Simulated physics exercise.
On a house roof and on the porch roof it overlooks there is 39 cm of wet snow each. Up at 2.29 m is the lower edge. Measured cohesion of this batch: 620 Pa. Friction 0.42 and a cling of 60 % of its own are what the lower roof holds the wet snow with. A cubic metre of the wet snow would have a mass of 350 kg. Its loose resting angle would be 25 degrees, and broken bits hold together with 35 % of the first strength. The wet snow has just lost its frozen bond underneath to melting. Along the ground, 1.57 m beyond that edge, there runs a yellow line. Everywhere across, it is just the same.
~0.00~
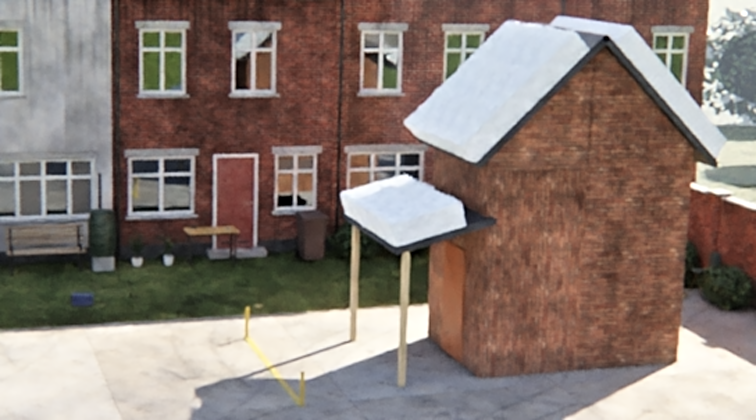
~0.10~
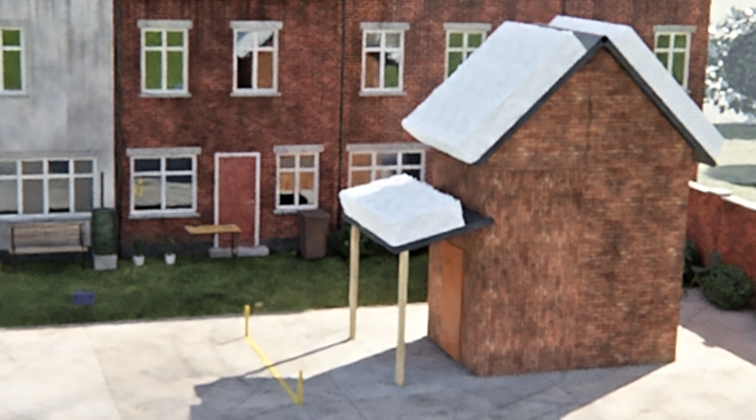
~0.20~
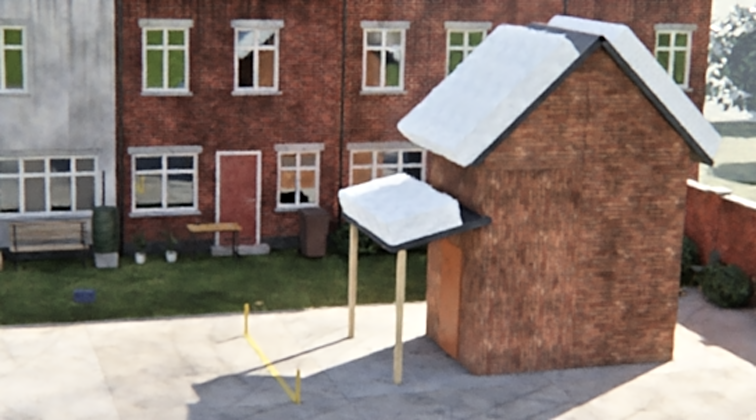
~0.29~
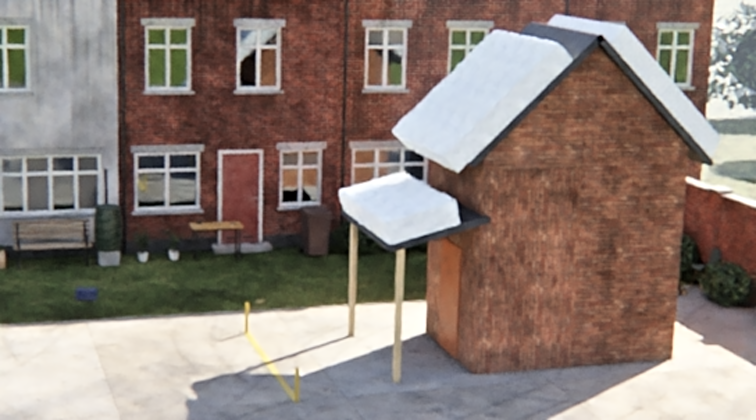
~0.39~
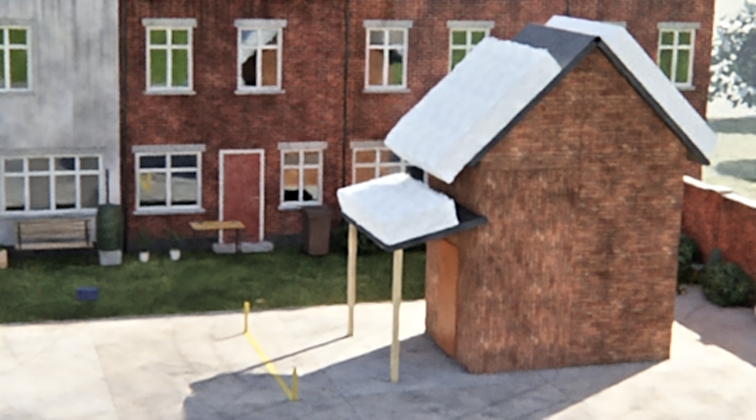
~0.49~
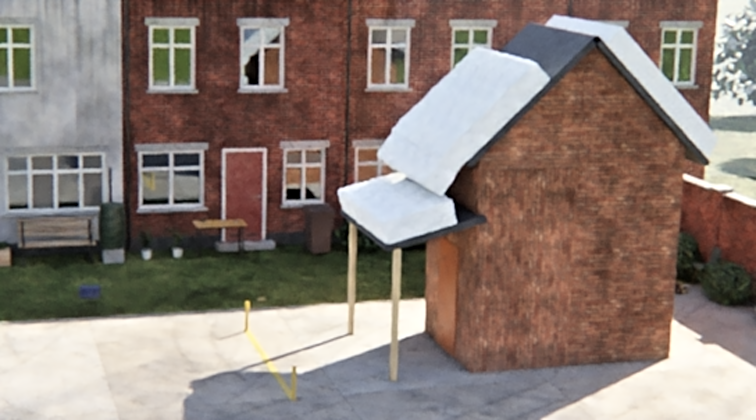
In a paved yard before a brick terrace, a small brick building carries thick white snow on its roof and lower porch roof. The slab on the roof's left slope slides slowly down to the left, baring dark roofing near the ridge, until it overhangs the edge and its lower end meets the porch snow.
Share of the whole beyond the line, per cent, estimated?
Near 52 %.
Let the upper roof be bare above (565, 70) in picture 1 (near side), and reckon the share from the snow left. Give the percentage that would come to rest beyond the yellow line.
I'd say close to 40 percent.
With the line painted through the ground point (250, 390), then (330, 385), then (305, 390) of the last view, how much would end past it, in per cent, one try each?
In that order: 40 %, 65 %, 60 %.
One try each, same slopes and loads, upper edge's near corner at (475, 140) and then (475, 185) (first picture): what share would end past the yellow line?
In that order: 55 %, 40 %.
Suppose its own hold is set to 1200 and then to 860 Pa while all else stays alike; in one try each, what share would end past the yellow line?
Expect about 40 in a hundred, then about 50 in a hundred.
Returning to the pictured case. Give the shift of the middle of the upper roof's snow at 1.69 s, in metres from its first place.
Straight-line shift: Around 5.2 m.
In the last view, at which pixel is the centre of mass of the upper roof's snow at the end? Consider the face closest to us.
Around (252, 361).
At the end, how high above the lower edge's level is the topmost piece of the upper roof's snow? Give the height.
I'd put it at around 0.6 m up.
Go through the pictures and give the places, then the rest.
The first picture shows leading edge of the wet snow at (476, 155).
The second picture shows leading edge of the wet snow at (472, 156), its middle shifted 3.0 cm, 1 % of it past the upper edge, in one piece.
The third picture shows leading edge of the wet snow at (466, 159), its middle shifted 11 cm, 5 % of it past the upper edge, in one piece.
The fourth picture shows leading edge of the wet snow at (460, 155), its middle shifted 25 cm, 10 % of it past the upper edge, in one piece.
The fifth picture shows leading edge of the wet snow at (449, 158), its middle shifted 44 cm, 18 % of it past the upper edge, in one piece.
The sixth picture shows leading edge of the wet snow at (438, 170), its middle shifted 69 cm, 28 % of it past the upper edge, cracking.
After 1.04 s, 1 % is below the lower edge and 0 % is past the line.
After 1.69 s, 72 % is below the lower edge and 36 % is past the line.
After 2.35 s, 76 % is below the lower edge and 52 % is past the line.
After 3.00 s, 76 % is below the lower edge and 52 % is past the line.
After 3.10 s, at the end, 76 % is below the lower edge and 52 % is past the line.
